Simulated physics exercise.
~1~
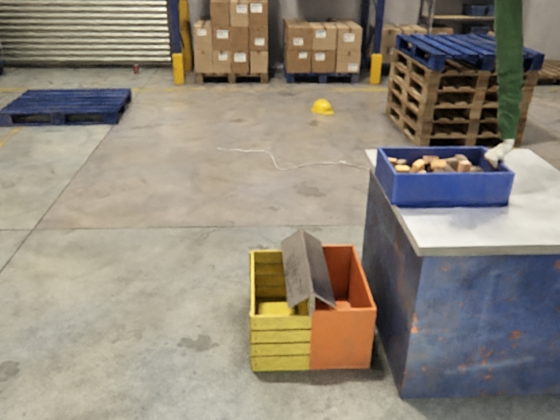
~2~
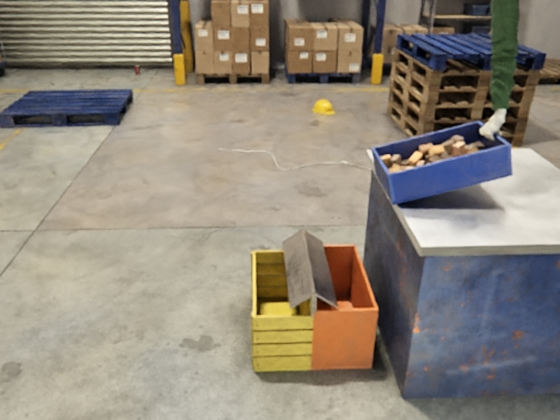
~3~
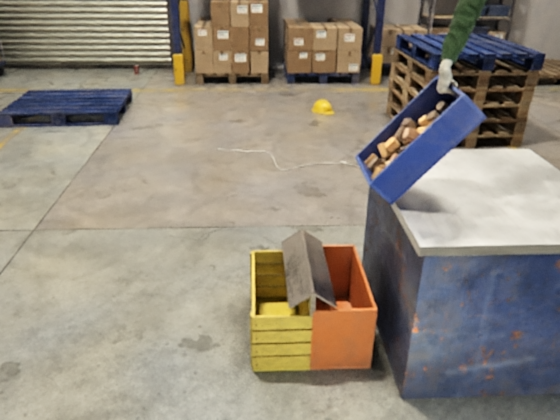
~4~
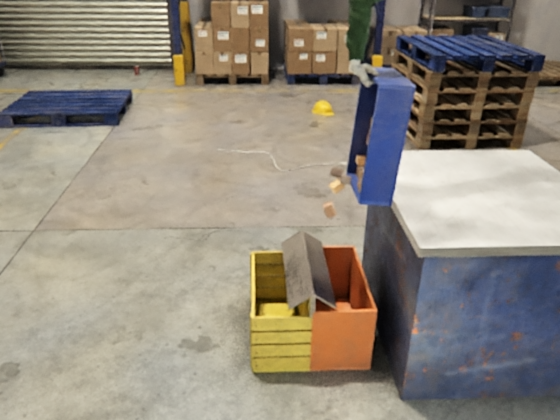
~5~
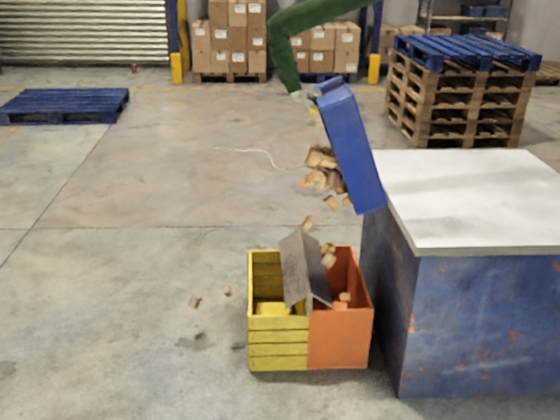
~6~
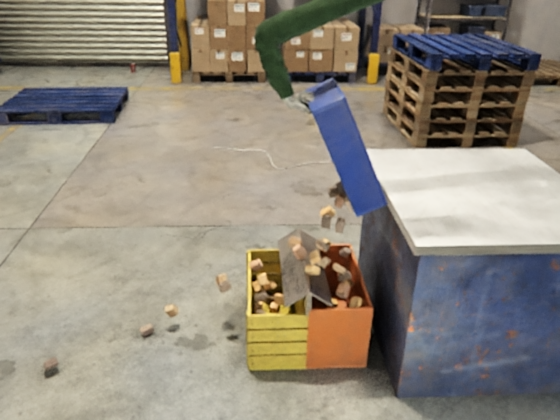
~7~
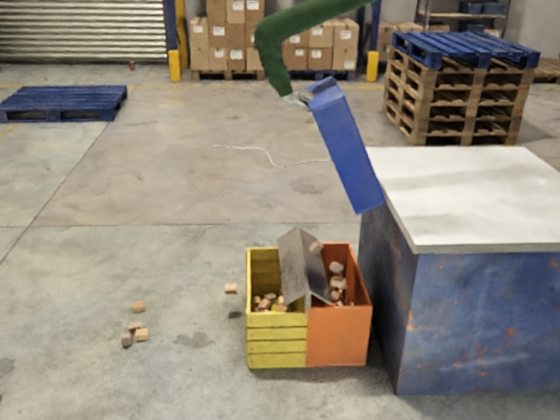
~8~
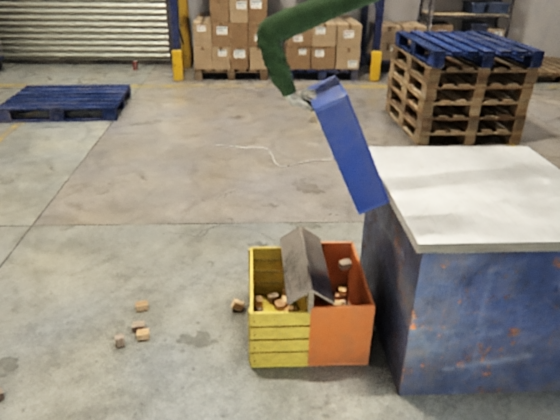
A green-sleeved arm tilted a blue crate of wooden offcuts leftward off a bench until it hung steeply, spilling them over a roof-shaped divider into the orange box and yellow tote below, while a few landed on the floor to the left.
